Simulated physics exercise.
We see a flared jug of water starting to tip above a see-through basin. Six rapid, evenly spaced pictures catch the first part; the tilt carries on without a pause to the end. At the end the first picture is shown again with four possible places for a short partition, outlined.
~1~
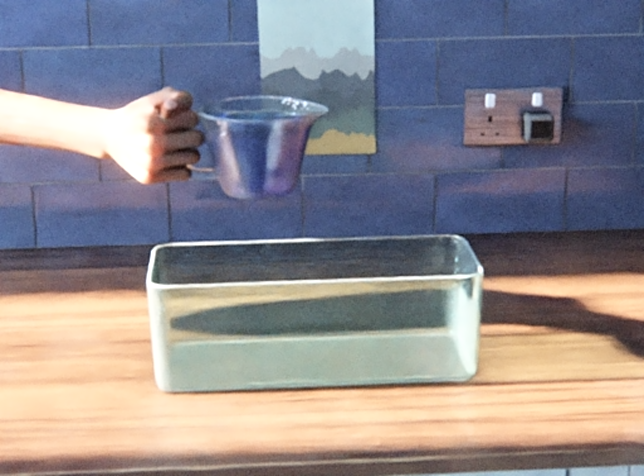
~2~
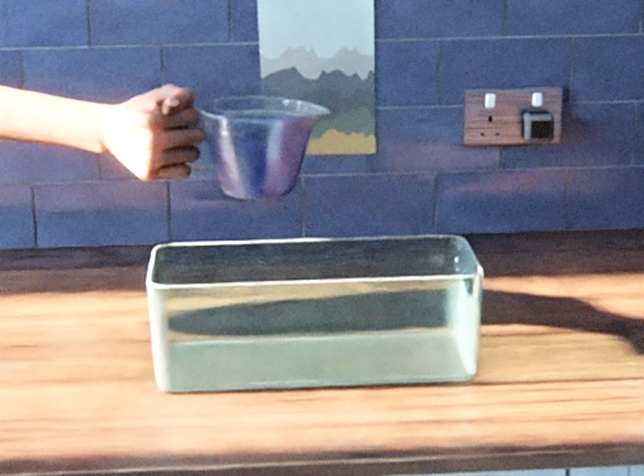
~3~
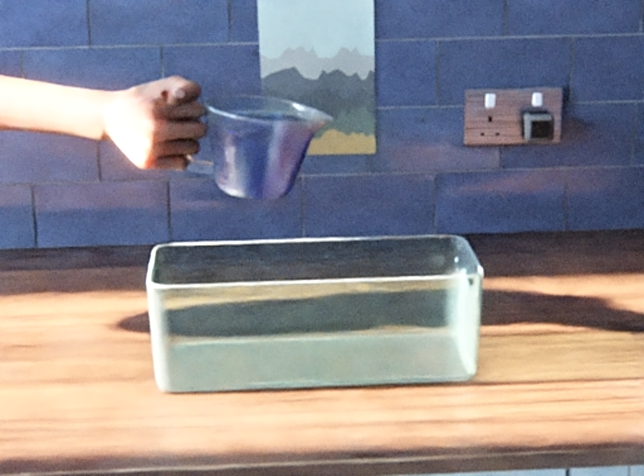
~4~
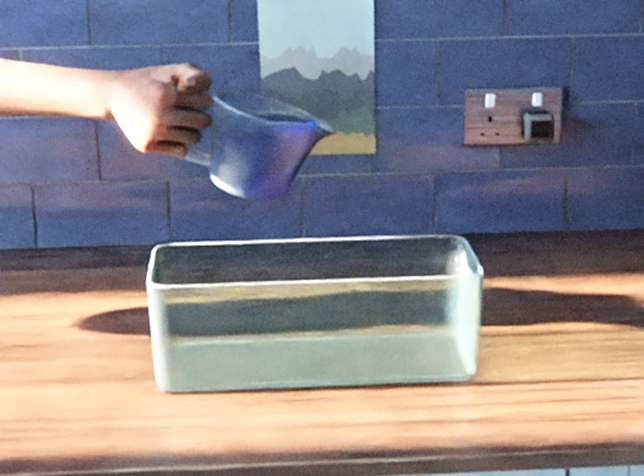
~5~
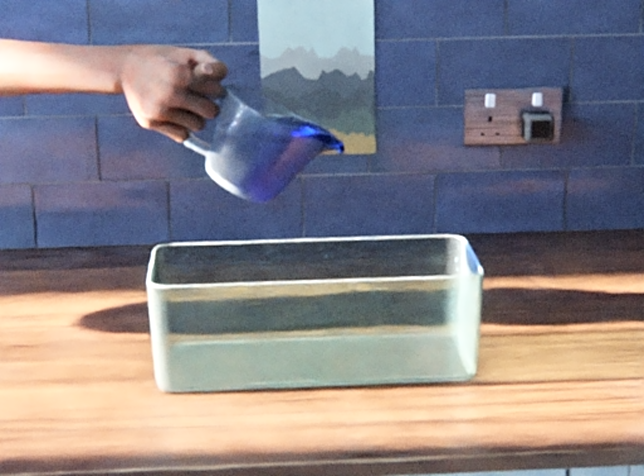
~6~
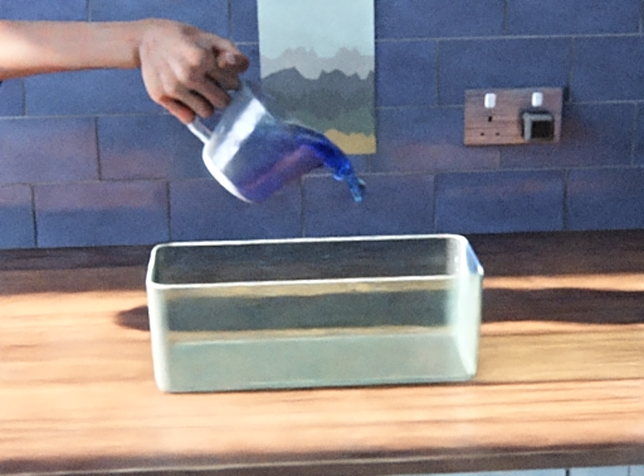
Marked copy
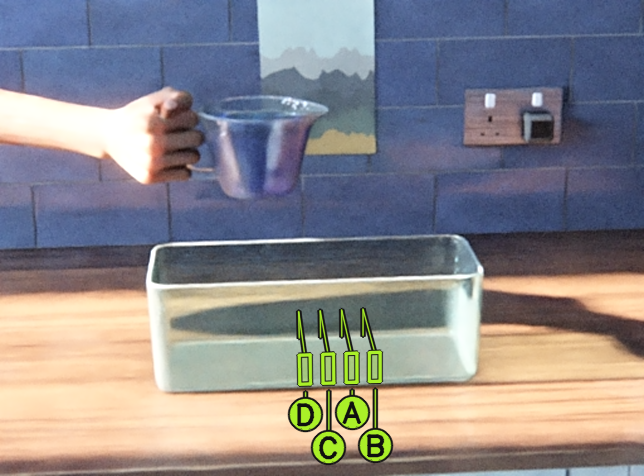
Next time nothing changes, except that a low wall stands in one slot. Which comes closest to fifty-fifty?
B works best here.
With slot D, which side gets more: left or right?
More ends on the right.
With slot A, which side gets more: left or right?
The right side.
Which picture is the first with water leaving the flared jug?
Picture 5.
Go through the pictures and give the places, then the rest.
Upright, lip at (327, 109); basin from (157, 389) to (477, 377); nothing has left yet, in the first frame.
Tipped about 2°, lip at (328, 112); nothing has left yet, in the second frame.
Tipped about 8°, lip at (332, 119); nothing has left yet, in the third frame.
Tipped about 17°, lip at (335, 131); nothing has left yet, in the fourth frame.
Tipped about 30°, lip at (337, 148); water is over the lip, down to (337, 148), in the fifth frame.
Tipped about 44°, lip at (334, 167); water is over the lip, down to (358, 197), in the sixth frame.
On the marked copy, A at (352, 390); B at (375, 389); C at (328, 391); D at (305, 392).
Choosing A, about 24 % ends left of the wall and 75 % right of it.
Choosing B, about 51 % ends left of the wall and 49 % right of it.
Choosing C, about 12 % ends left of the wall and 87 % right of it.
Choosing D, about 9 % ends left of the wall and 90 % right of it.
